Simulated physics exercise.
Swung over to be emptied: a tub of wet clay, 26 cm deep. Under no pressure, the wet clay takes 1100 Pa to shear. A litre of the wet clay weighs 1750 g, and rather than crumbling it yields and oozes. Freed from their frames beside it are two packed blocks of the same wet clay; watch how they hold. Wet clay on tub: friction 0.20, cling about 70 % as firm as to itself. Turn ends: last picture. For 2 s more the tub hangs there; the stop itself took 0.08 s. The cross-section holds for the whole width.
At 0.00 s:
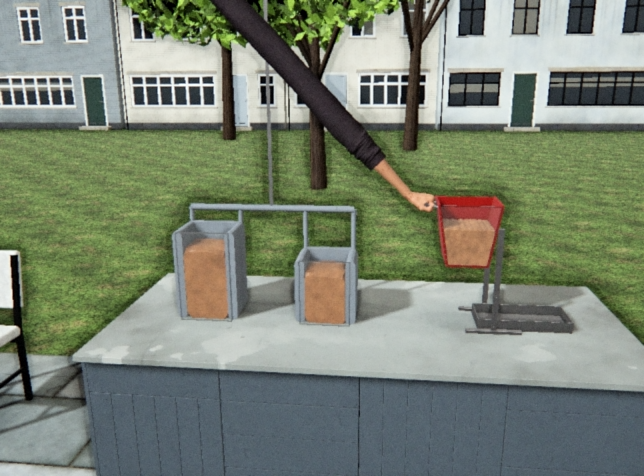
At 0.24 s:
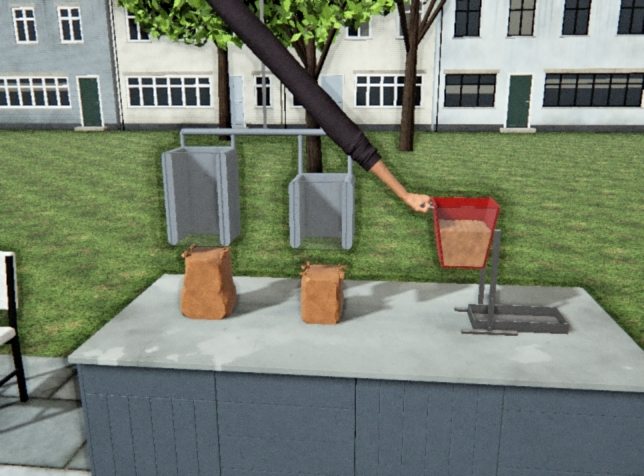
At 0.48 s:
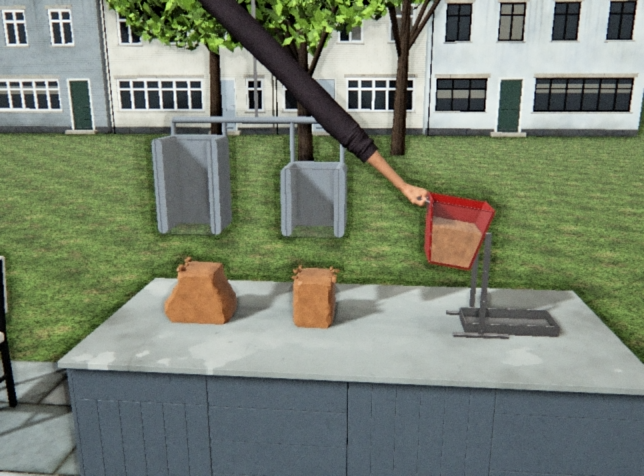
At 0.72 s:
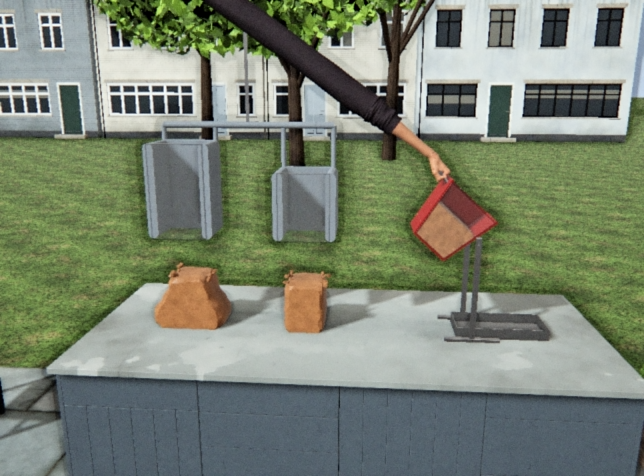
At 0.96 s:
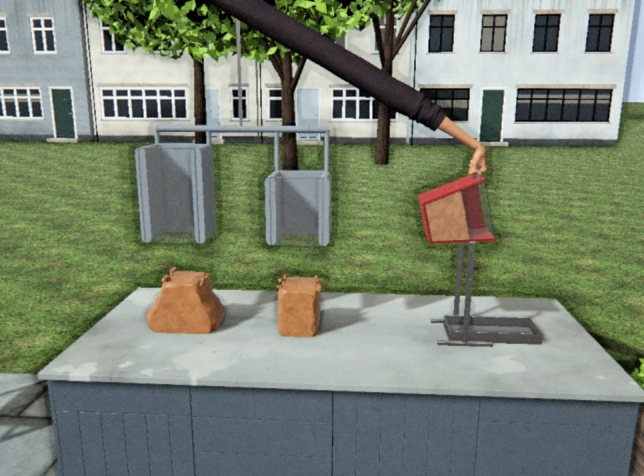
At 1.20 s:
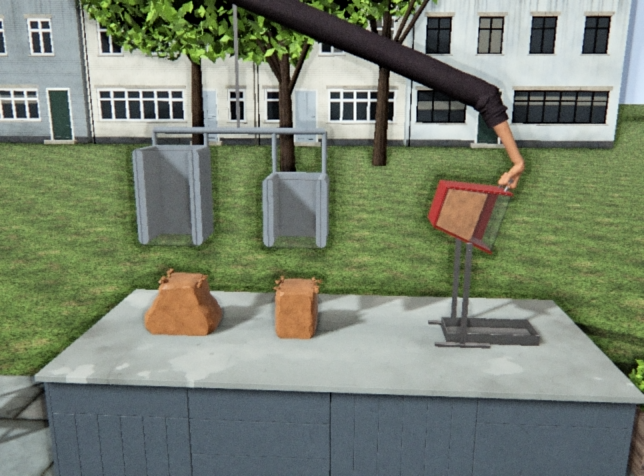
An arm in a dark sleeve tilted a red tub of brown clay far over to the right, after two grey moulds lifted off two clay blocks and the left block slumped lower and wider.
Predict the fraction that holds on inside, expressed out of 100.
Around 9 out of 100.
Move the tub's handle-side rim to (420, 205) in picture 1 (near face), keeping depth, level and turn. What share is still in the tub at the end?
Around 10 percent would still be in the tub at the end.
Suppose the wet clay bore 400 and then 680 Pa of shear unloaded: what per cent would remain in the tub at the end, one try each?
About 0 % first, about 6 % second.
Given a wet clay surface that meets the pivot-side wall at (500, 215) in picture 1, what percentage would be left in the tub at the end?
It would be near 8 %.
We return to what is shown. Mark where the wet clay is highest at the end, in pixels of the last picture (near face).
The highest point is near (440, 219) in the last picture.
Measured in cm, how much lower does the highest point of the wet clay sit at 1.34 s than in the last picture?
About 2 cm.
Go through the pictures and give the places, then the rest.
Handle-side rim at (441, 205), tilt 0 degrees; crest of the wet clay at (452, 230); block heights 34 cm, 24 cm (left to right), in the first picture.
Handle-side rim at (437, 206), tilt 0 degrees; crest of the wet clay at (448, 230); block heights 31 cm, 24 cm (left to right), in the second picture.
Handle-side rim at (434, 201), tilt 9 degrees; crest of the wet clay at (436, 226); block heights 26 cm, 24 cm (left to right), in the third picture.
Handle-side rim at (454, 182), tilt 42 degrees; crest of the wet clay at (440, 205); block heights 25 cm, 24 cm (left to right), in the fourth picture.
Handle-side rim at (486, 181), tilt 77 degrees; crest of the wet clay at (461, 193); block heights 25 cm, 24 cm (left to right), in the fifth picture.
Handle-side rim at (512, 196), tilt 105 degrees; crest of the wet clay at (456, 190); block heights 25 cm, 24 cm (left to right), in the sixth picture.
After 1.34 s, the tub is at 105 degrees and holds 100 %.
After 1.51 s, the tub is at 105 degrees and holds 99 %.
After 1.68 s, the tub is at 105 degrees and holds 74 %.
After 1.85 s, the tub is at 105 degrees and holds 38 %.
After 3.20 s, the tub is at 105 degrees and holds 9 %.
